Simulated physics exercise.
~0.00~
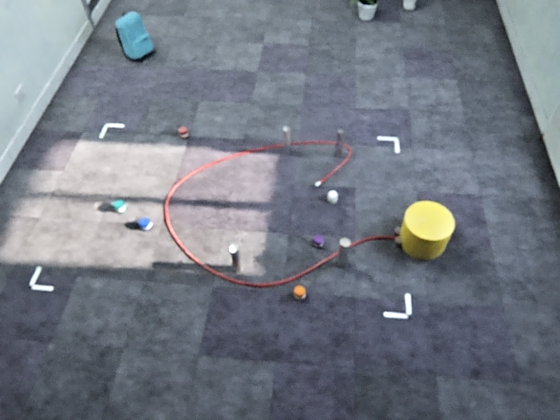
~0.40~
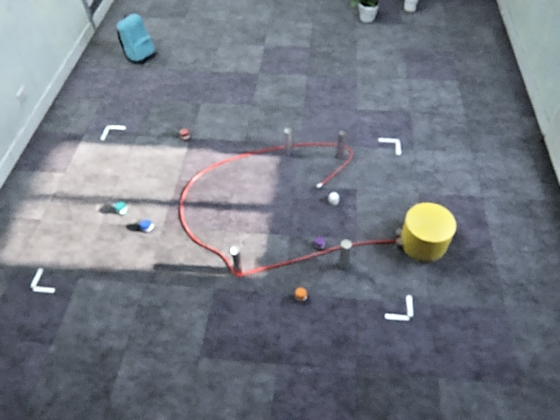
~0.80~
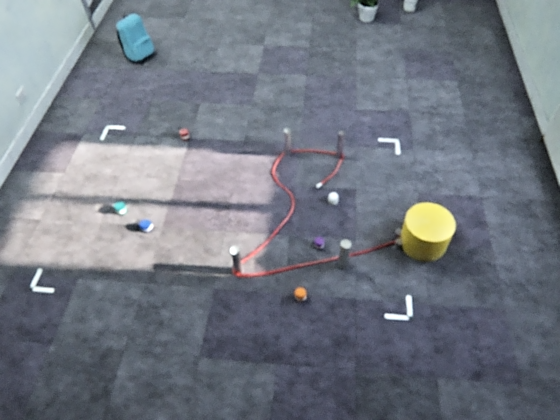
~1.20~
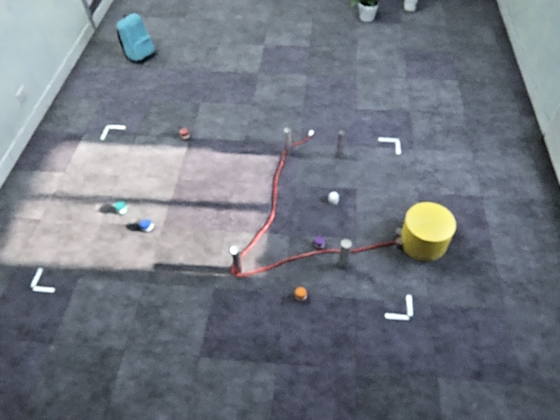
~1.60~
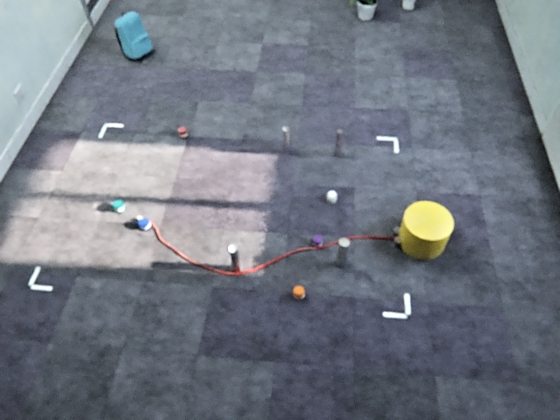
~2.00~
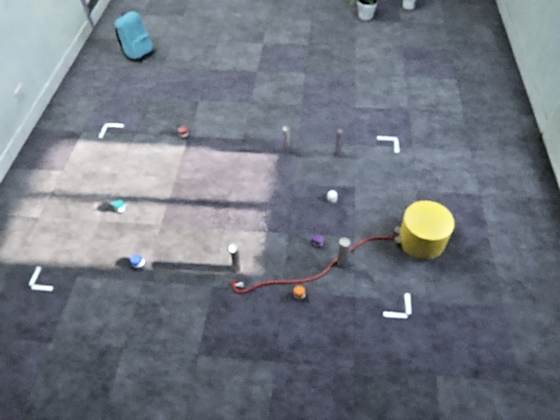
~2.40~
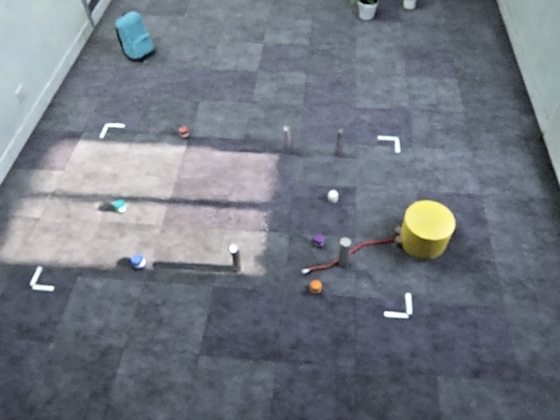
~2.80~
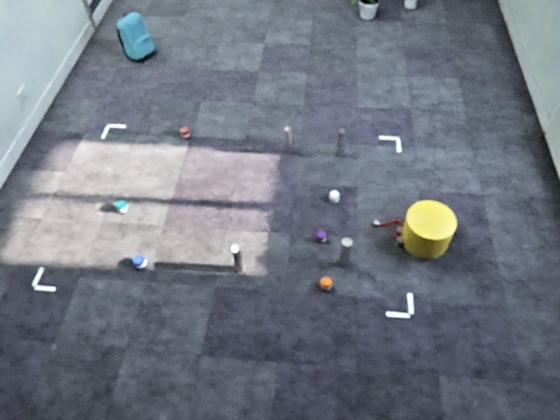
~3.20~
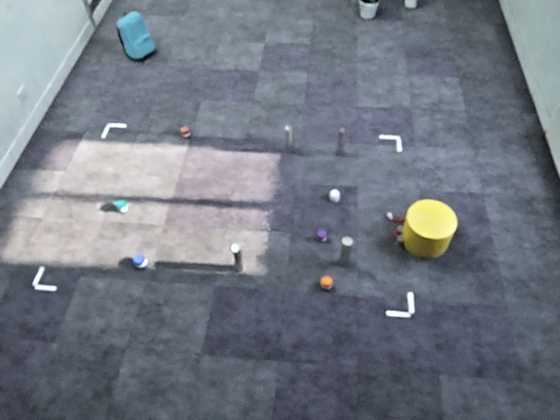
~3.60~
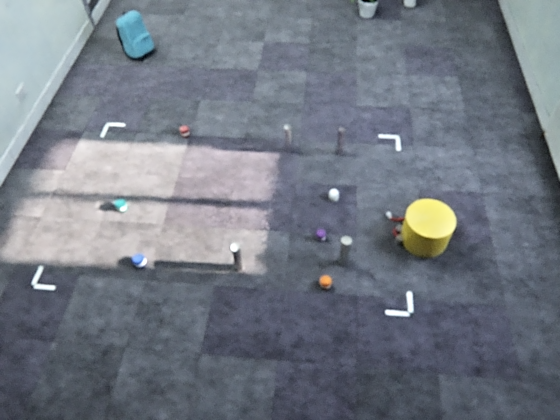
A red lead slides around posts into a yellow drum, nudging blue and orange jars.
